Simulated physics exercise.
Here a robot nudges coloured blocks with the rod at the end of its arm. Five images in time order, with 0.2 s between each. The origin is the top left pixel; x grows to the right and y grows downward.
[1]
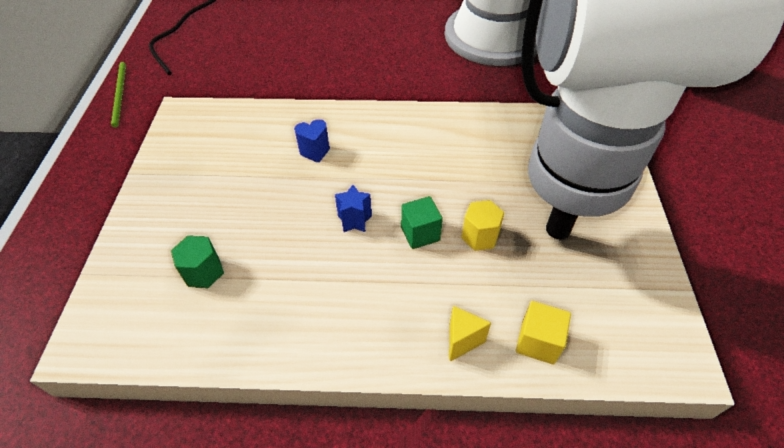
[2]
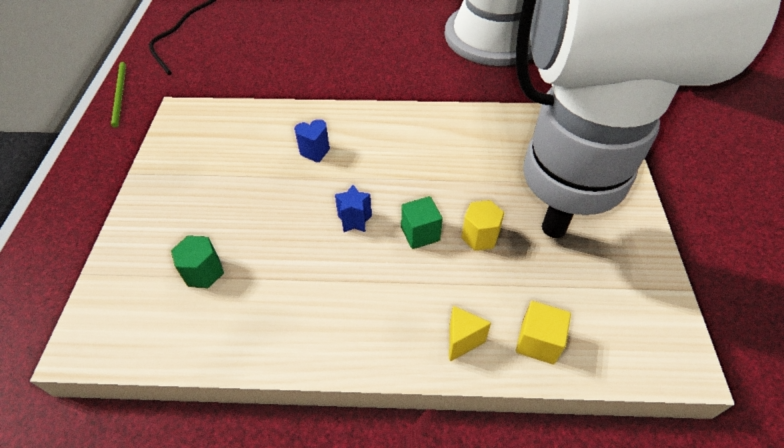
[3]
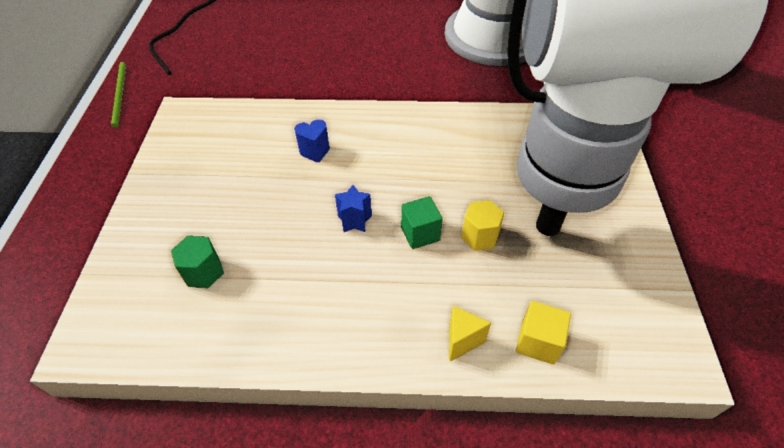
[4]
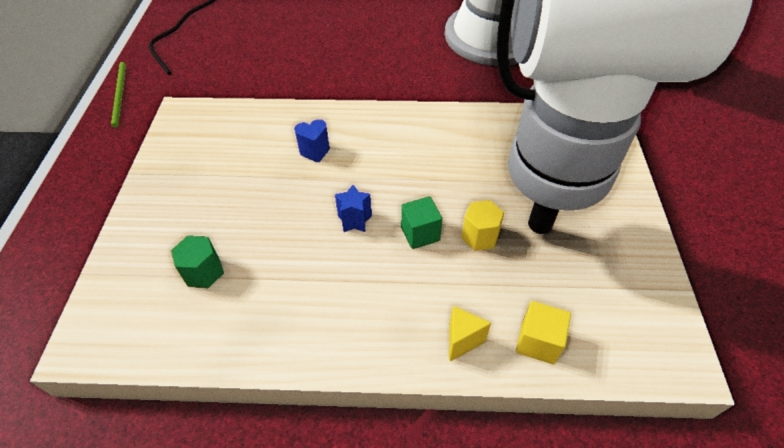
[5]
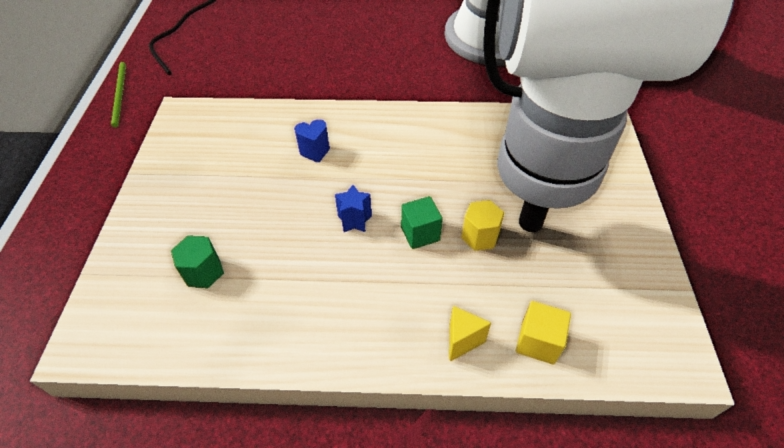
A robot arm's black rod slides slowly left toward the yellow six-sided block, touching nothing.
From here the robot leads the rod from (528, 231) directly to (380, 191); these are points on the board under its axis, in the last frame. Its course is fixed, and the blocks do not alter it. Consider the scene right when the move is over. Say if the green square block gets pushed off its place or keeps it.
By the end it is where it was.
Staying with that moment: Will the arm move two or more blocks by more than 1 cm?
My answer is no.
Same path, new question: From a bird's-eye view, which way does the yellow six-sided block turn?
Short answer: Counterclockwise.
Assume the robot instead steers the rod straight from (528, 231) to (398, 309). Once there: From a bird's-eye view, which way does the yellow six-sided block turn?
It makes a clockwise turn.
What follows on the original path. One third of the way, rod at (477, 209); yellow six-sided block at (472, 217), turned 25° anticlockwise.
Two thirds of the way, rod at (426, 196); yellow six-sided block at (471, 217), turned 30° anticlockwise.
At the end, rod at (379, 183); green square block still; yellow six-sided block at (471, 217), turned 30° anticlockwise.
